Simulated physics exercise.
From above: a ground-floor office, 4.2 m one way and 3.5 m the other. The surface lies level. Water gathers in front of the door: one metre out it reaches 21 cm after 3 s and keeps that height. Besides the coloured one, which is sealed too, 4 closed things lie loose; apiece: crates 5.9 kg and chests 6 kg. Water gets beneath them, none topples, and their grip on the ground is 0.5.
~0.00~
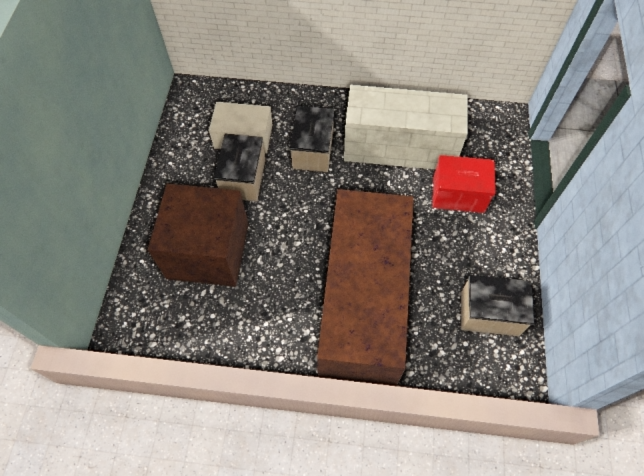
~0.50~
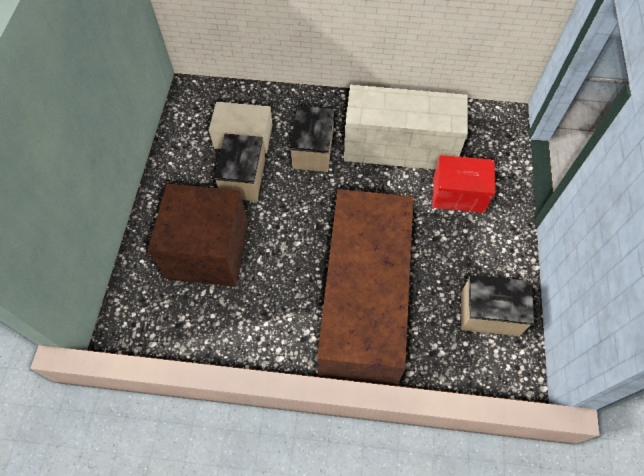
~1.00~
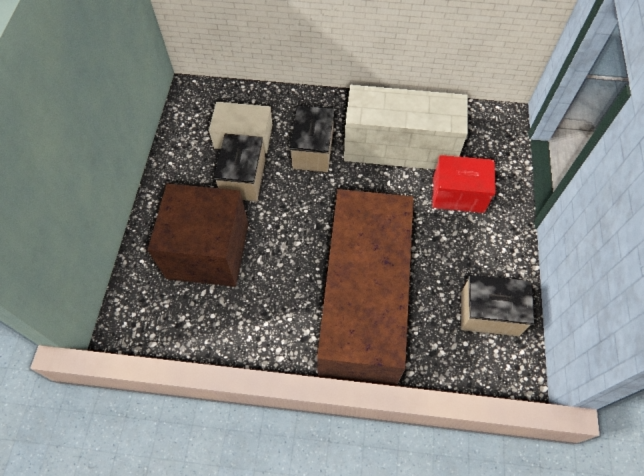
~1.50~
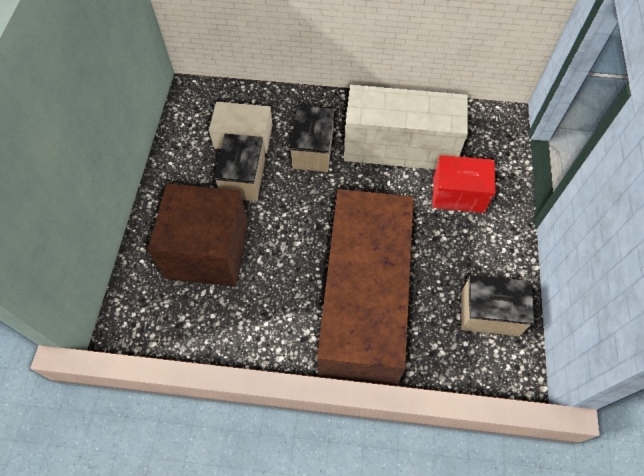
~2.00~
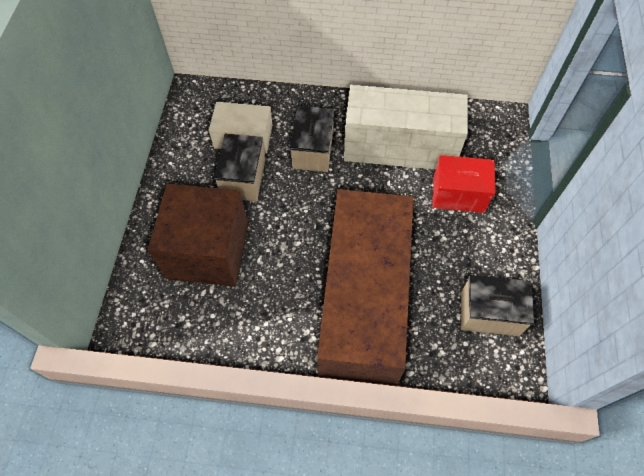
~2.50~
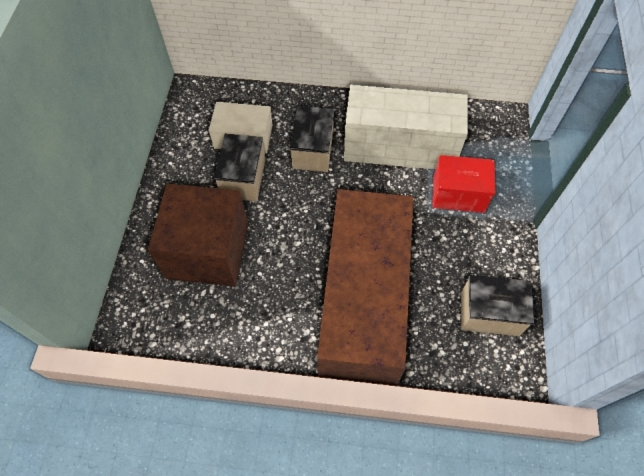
Seen from above by a still camera, a ground-floor room with a dark speckled floor holds a long rust-brown block near the centre and a squarer one to the left. A pale block stands at the back beside a bright red chest, with smaller dark-topped boxes around them. Water turns the paving outside blue, then seeps through the doorway at right towards the red chest, while nothing inside shifts.
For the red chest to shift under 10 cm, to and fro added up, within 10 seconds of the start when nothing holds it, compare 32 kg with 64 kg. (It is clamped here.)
For it, only the larger load is enough.
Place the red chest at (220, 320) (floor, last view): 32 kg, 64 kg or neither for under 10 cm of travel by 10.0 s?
The smaller is enough.
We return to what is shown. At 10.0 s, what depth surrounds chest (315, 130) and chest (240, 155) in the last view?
Roughly 5 and 7 cm.
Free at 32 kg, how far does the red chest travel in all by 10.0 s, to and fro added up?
Some 50 cm in all.
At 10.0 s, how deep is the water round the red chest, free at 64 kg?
About 13 cm.
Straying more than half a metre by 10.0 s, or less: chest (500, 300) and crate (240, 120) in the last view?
In that order: Past it, over.
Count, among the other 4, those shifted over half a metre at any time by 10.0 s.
I count 3.
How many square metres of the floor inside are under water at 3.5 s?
Roughly 2.5 m2.
After 3.5 s the red chest would be 2 cm from its start with 32 kg and 0 cm from its start with 64 kg; 9 cm of water round it then.
After 4.5 s the red chest would be 37 cm from its start with 32 kg and 0 cm from its start with 64 kg; 9 cm of water round it then.
After 7.0 s the red chest would be 52 cm from its start with 32 kg and 0 cm from its start with 64 kg; 9 cm of water round it then.
After 10.0 s the red chest would be 52 cm from its start with 32 kg and 0 cm from its start with 64 kg; 13 cm of water round it then.
